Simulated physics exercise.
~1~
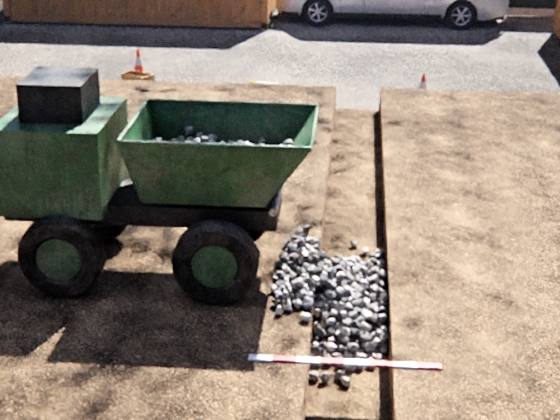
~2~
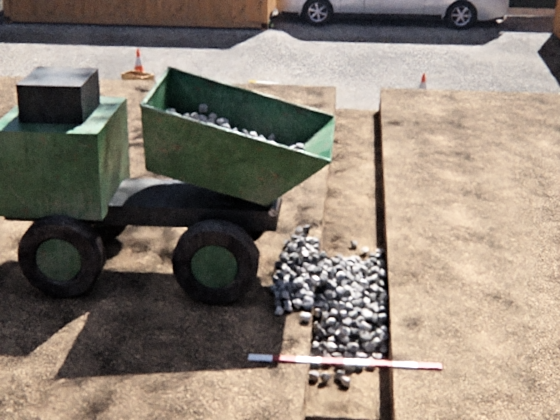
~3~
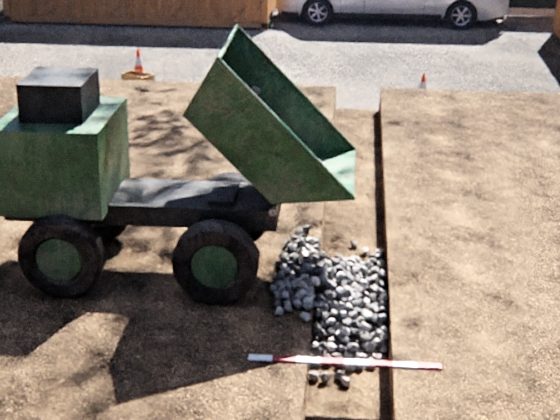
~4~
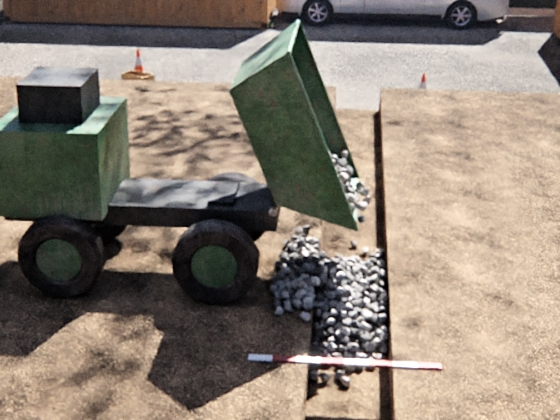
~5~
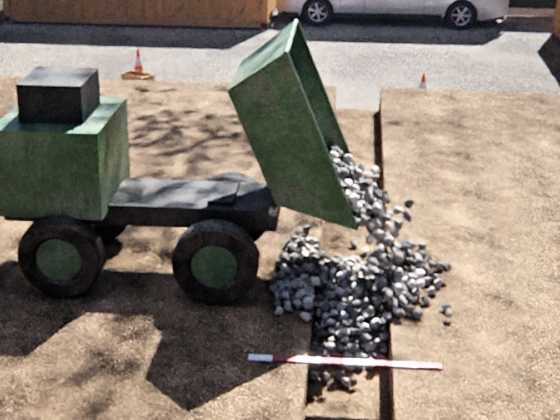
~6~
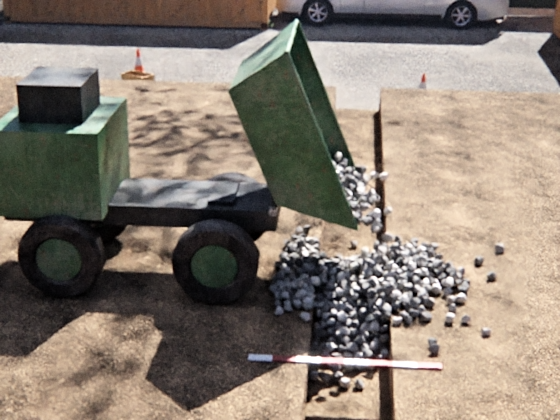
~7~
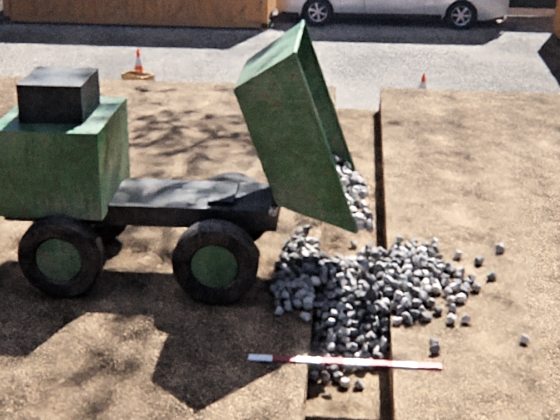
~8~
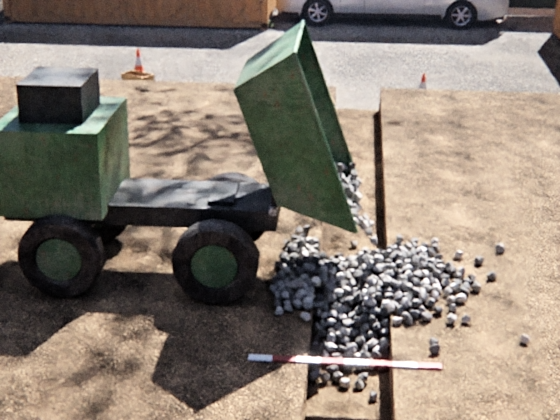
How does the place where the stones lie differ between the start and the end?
At the start the stones are in the dumper's skip and in a patch in and beside the trench. By the end many have left the skip, and the heap reaches farther right, over the trench and onto the ground beyond it.
